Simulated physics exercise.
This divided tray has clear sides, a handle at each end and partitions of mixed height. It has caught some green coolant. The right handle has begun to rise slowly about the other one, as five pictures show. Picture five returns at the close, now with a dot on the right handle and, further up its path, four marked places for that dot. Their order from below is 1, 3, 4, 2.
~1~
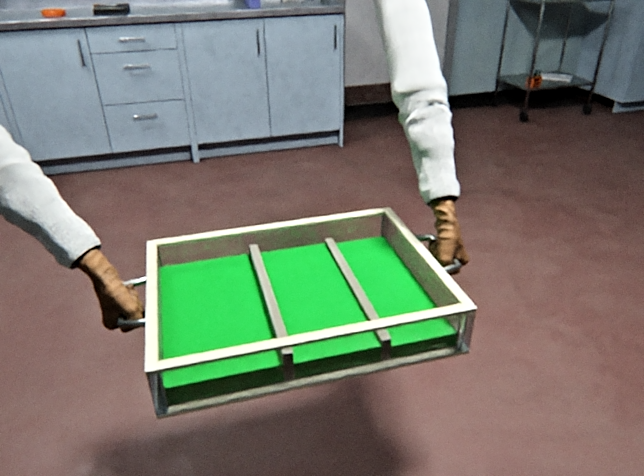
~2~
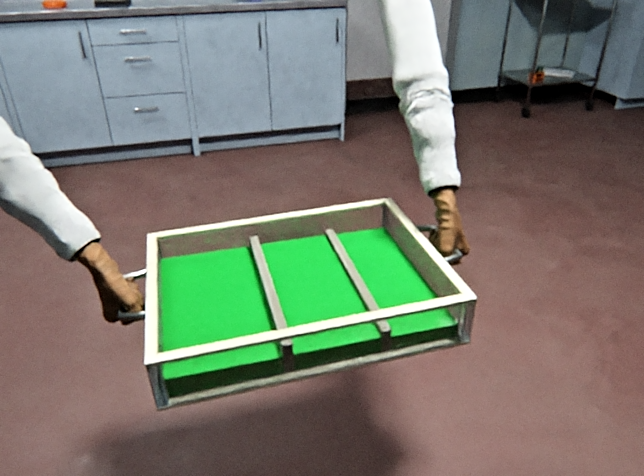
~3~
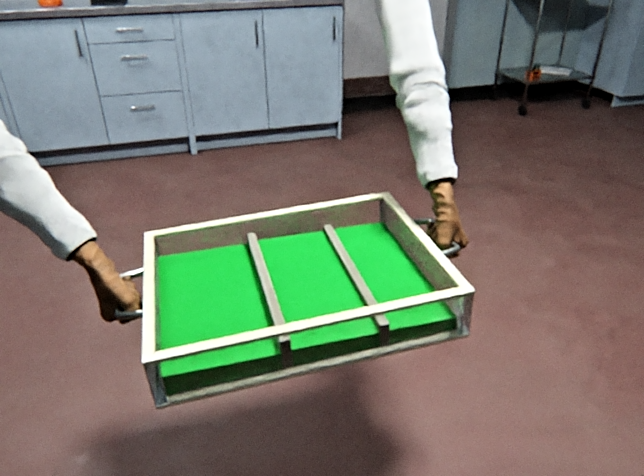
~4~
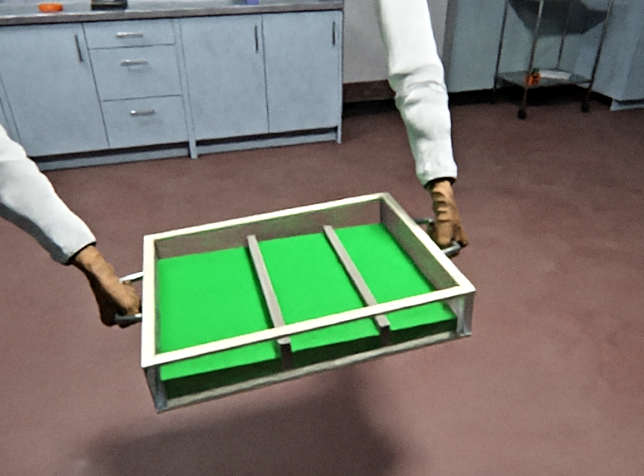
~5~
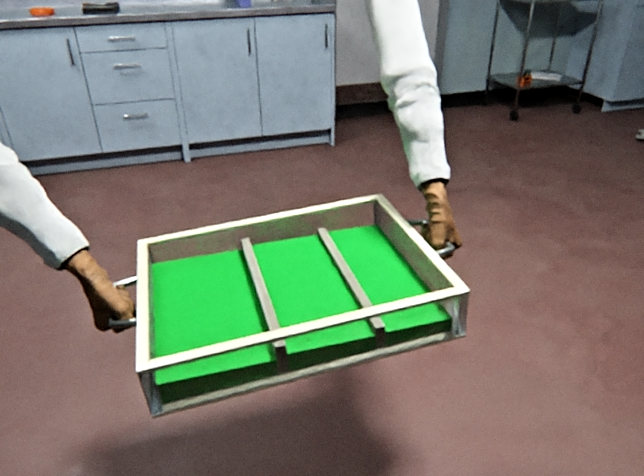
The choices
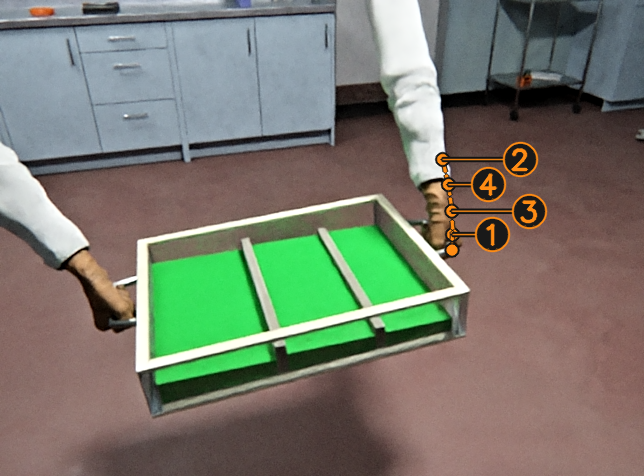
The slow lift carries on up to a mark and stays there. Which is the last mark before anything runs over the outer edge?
The limit is 2.
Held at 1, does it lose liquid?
No, not at all.
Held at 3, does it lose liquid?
No.
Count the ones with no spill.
All of the four.
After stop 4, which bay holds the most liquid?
That is the left bay.
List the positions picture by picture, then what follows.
In the first picture, the tray is level; deepest in the left bay, at (216, 309), shallowest in the right; right handle at (445, 251).
The second picture shows tipped about 1° down to the left; no wall is crossed; right handle at (445, 242).
The third picture shows tipped about 2° down to the left; no wall is crossed; right handle at (443, 235).
The fourth picture shows tipped about 3° down to the left; no wall is crossed; right handle at (443, 234).
The fifth picture shows tipped about 3° down to the left; deepest in the left bay, at (209, 305), shallowest in the right; right handle at (437, 235).
In orange, 1 at (452, 234); 2 at (442, 159); 3 at (451, 211); 4 at (448, 184).
If 1 is chosen, nothing spills; the left bay holds the most.
If 2 is chosen, nothing spills; the left bay holds the most.
If 3 is chosen, nothing spills; the left bay holds the most.
If 4 is chosen, nothing spills; the left bay holds the most.
